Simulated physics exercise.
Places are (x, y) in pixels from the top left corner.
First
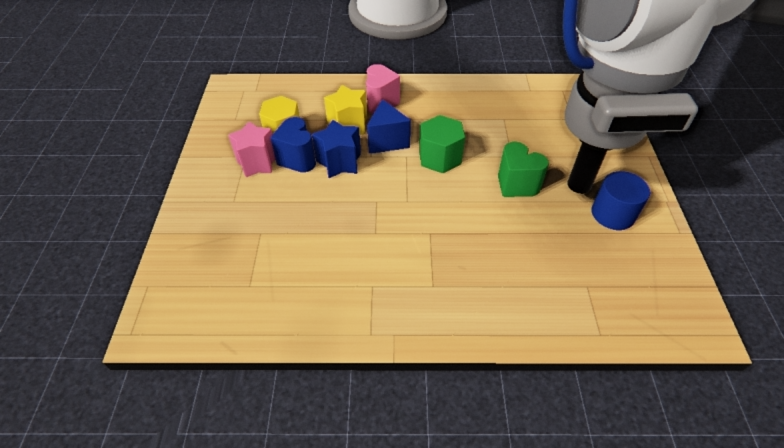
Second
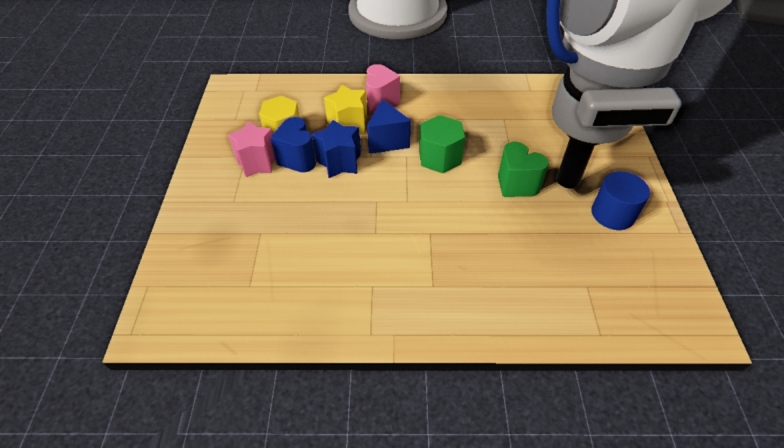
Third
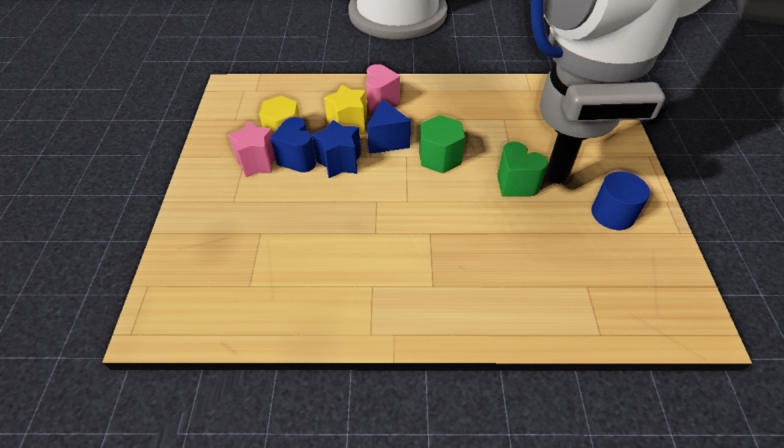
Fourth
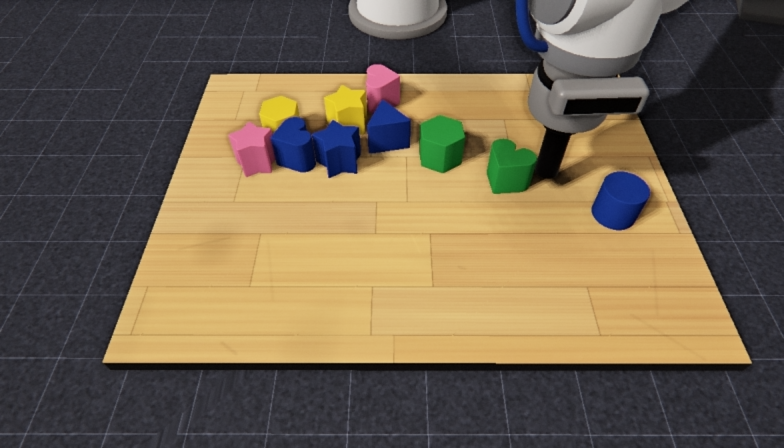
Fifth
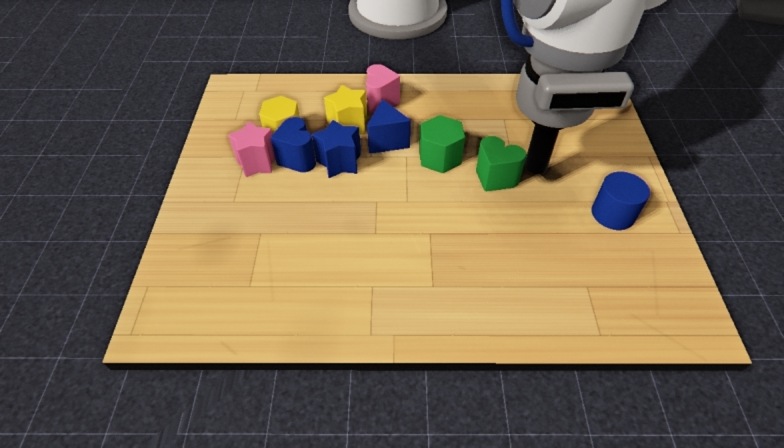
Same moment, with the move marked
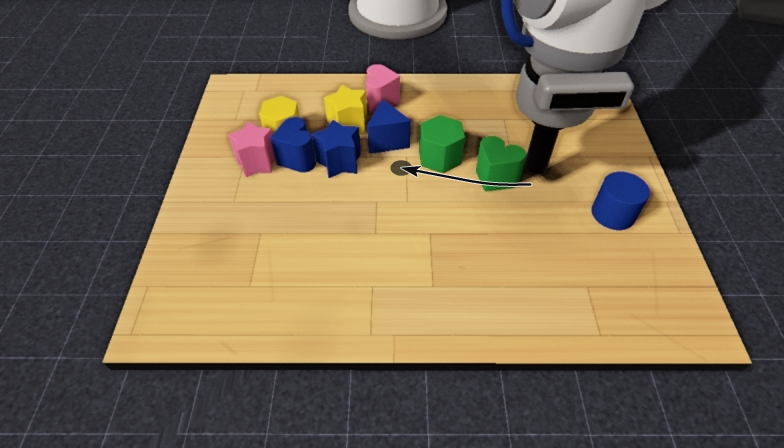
At first, a robot arm's black stick stands between a green heart-shaped block and a blue cylinder, with other colored blocks clustered toward the left of a wooden board. The stick moves left to the heart, then pushes it a short way left toward the green hexagon, while the other blocks stay still.
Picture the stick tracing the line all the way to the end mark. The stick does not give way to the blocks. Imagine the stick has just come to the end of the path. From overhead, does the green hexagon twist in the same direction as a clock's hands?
Final answer: Yes.
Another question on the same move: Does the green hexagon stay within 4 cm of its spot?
No, that is not what happens.
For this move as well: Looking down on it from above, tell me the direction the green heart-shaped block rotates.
From overhead, the rotation is clockwise.
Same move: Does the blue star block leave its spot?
Short answer: No.
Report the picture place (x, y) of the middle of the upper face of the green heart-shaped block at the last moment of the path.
Around (405, 119).
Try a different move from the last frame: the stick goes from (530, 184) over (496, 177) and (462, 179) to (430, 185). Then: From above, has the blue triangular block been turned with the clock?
I expect not.
Path on the board, from (530, 184) via (486, 183) and (443, 176), ending at (401, 168).
The first path, step by step. One third of the way, stick (489, 165); green hexagon (431, 123), turned 25° anticlockwise; green heart-shaped block (463, 139), turned 40° clockwise.
Two thirds of the way, stick (445, 158); yellow star block (339, 97); blue triangular block (375, 104), turned 50° anticlockwise; green hexagon (414, 105); green heart-shaped block (430, 127), turned 75° clockwise.
At the end, stick (402, 150); blue star block in place; yellow star block (337, 97); blue triangular block (375, 100), turned 75° anticlockwise; green hexagon (412, 95), turned 30° clockwise; green heart-shaped block (405, 119), turned 120° clockwise.
